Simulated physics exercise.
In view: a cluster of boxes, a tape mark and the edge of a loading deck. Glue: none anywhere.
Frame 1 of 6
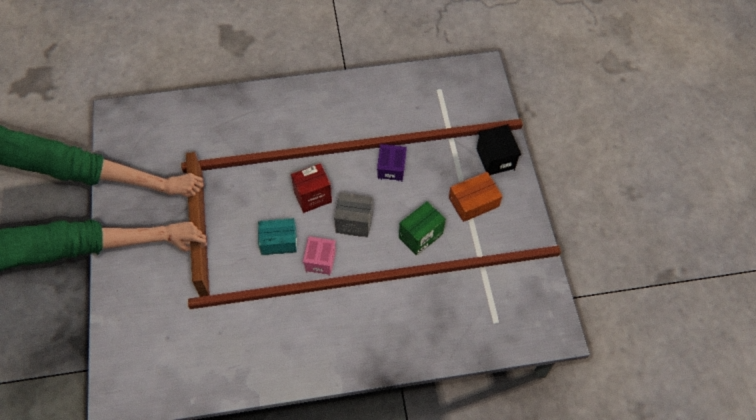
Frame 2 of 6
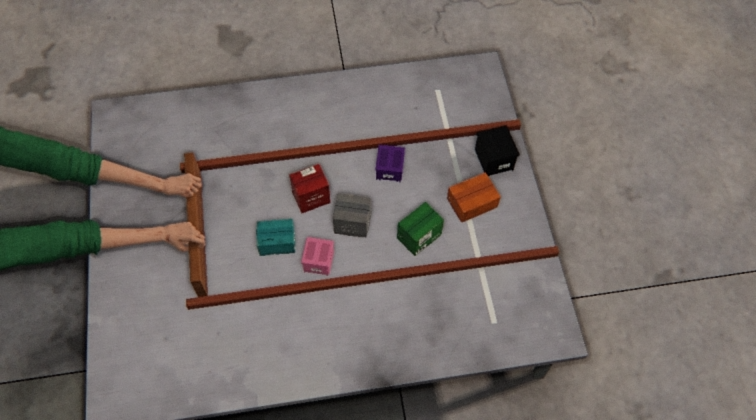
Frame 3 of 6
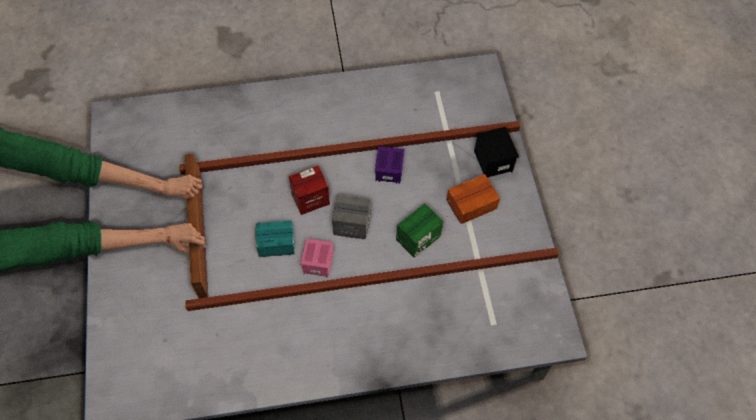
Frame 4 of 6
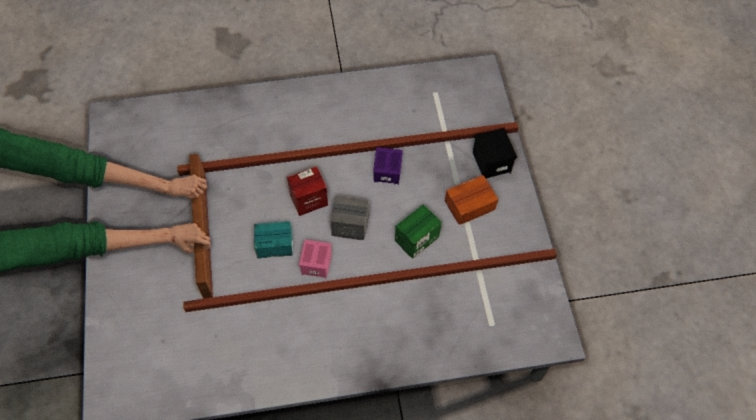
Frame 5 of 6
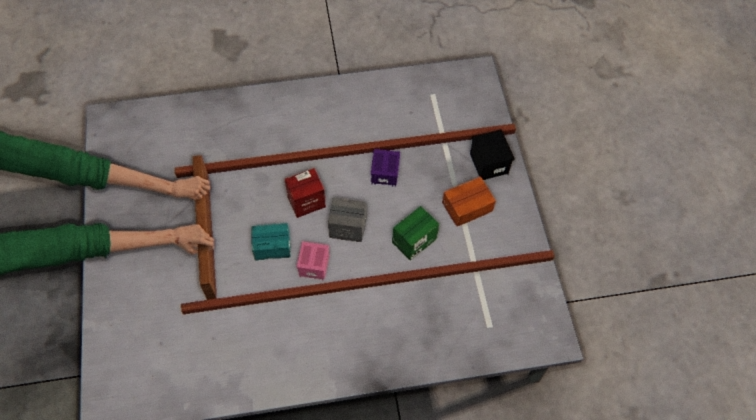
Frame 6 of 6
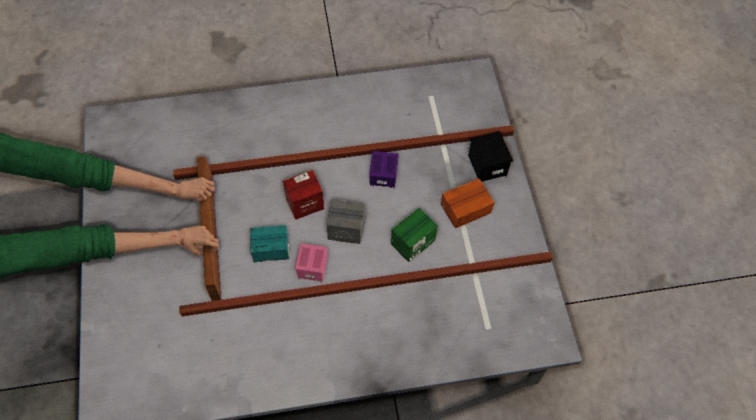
Green-sleeved arms sliding a wooden plank slightly right between two rails on a grey deck, the scattered coloured boxes ahead staying untouched.
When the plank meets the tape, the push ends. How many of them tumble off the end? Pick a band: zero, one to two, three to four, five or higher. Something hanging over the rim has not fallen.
Band: One to two.
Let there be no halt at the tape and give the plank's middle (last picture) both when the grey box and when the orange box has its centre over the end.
Middle: Roughly (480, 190); roughly (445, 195).
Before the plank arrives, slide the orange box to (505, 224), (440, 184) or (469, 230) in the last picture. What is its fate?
In order of the places given, the orange box is gone, then rests steady, then is gone.
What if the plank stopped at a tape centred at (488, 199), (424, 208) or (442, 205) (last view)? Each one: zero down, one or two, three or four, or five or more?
Taking the places in the order asked: 3 or 4, then not one, then none at all.
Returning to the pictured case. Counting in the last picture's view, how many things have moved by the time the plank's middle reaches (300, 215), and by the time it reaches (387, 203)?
First 4, after that 7.
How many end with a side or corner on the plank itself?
It is in contact with 4.
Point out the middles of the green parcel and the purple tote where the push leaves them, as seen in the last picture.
Green parcel at about (515, 226), purple tote at about (460, 154).
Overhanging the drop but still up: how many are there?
That adds up to 0.
A little later, none off yet; black tote at rest near (489, 158); orange box at rest near (467, 203); green parcel at rest near (414, 235).
Next, none off yet; black tote at rest near (489, 158); orange box shifted about its own width near (502, 199); green parcel shifted about its own width near (469, 231).
When it is over, the number that fall off is one or two; down, orange box.
